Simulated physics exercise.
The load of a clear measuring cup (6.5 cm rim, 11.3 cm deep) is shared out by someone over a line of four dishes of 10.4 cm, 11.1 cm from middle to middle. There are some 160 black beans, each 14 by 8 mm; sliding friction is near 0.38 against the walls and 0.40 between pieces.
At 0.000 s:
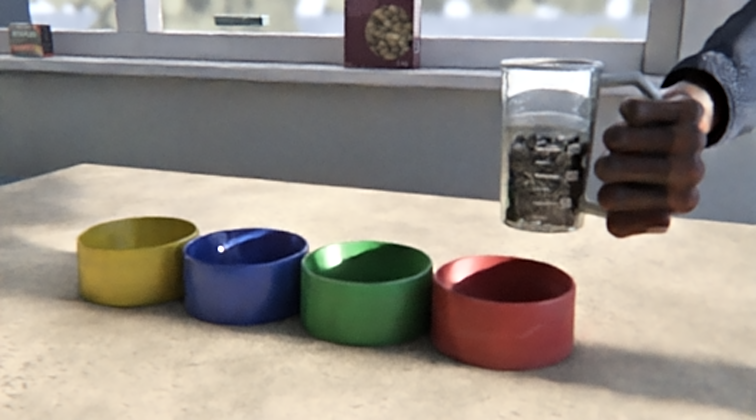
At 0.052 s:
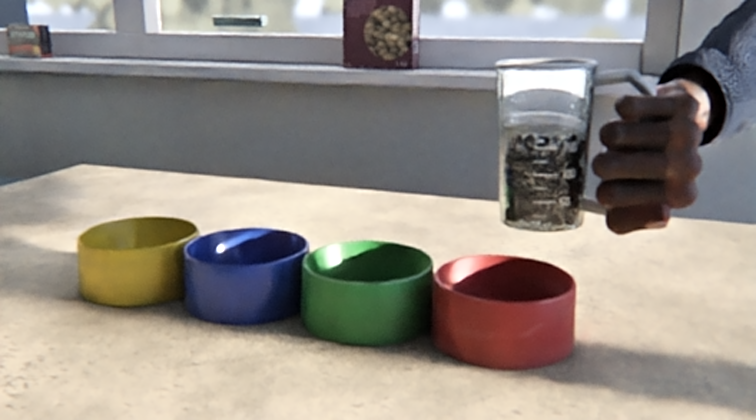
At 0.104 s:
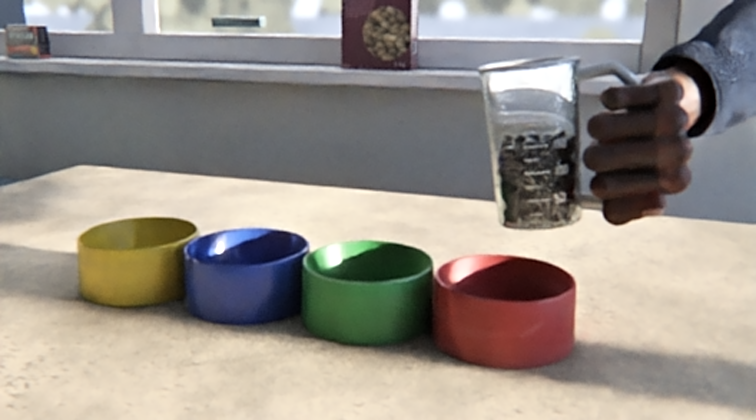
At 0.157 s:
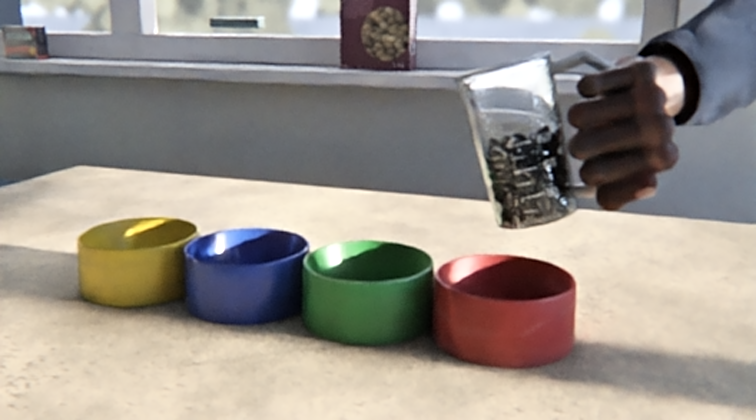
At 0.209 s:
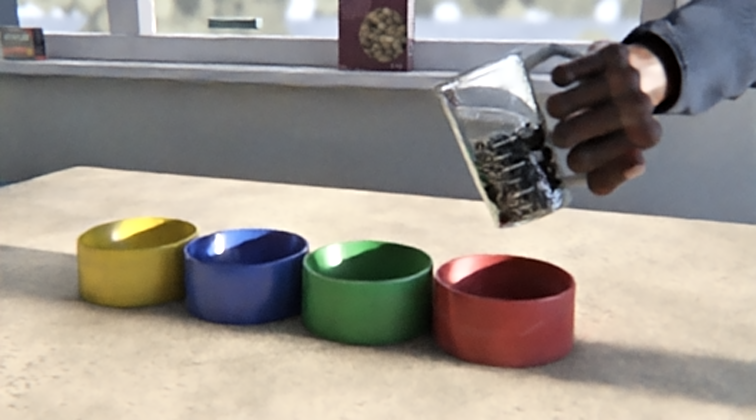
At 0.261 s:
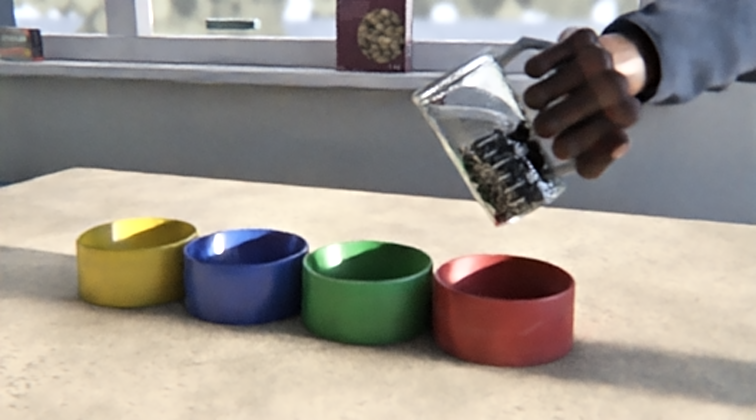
A hand tilts a clear measuring cup of black beans leftward above four colored dishes.
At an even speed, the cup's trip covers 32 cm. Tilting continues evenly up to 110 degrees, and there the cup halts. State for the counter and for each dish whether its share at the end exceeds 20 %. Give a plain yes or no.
Red dish - no, blue dish - yes, green dish - no, yellow dish - yes, counter - no.
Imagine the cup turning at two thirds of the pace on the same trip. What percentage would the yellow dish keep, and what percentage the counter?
Then yellow 90 and counter 10.
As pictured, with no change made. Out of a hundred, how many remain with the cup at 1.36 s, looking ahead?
Roughly 30 percent.
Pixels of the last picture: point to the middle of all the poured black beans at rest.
(166, 278).
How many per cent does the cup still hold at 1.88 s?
0 per cent.
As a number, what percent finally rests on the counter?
I'd reckon around 5 per cent.
Then, at 0.92 s, tilt 110 degrees; cup holds 80 %, blue 15 %.
Then, at 1.36 s, tilt 110 degrees; cup holds 30 %, blue 45 %, yellow 20 %.
After 1.88 s, tilt 110 degrees; cup holds 0 %, blue 45 %, yellow 50 %.
At rest (3.1 s), red 0 %, blue 45 %, green 0 %, yellow 50 %, counter 5 %.
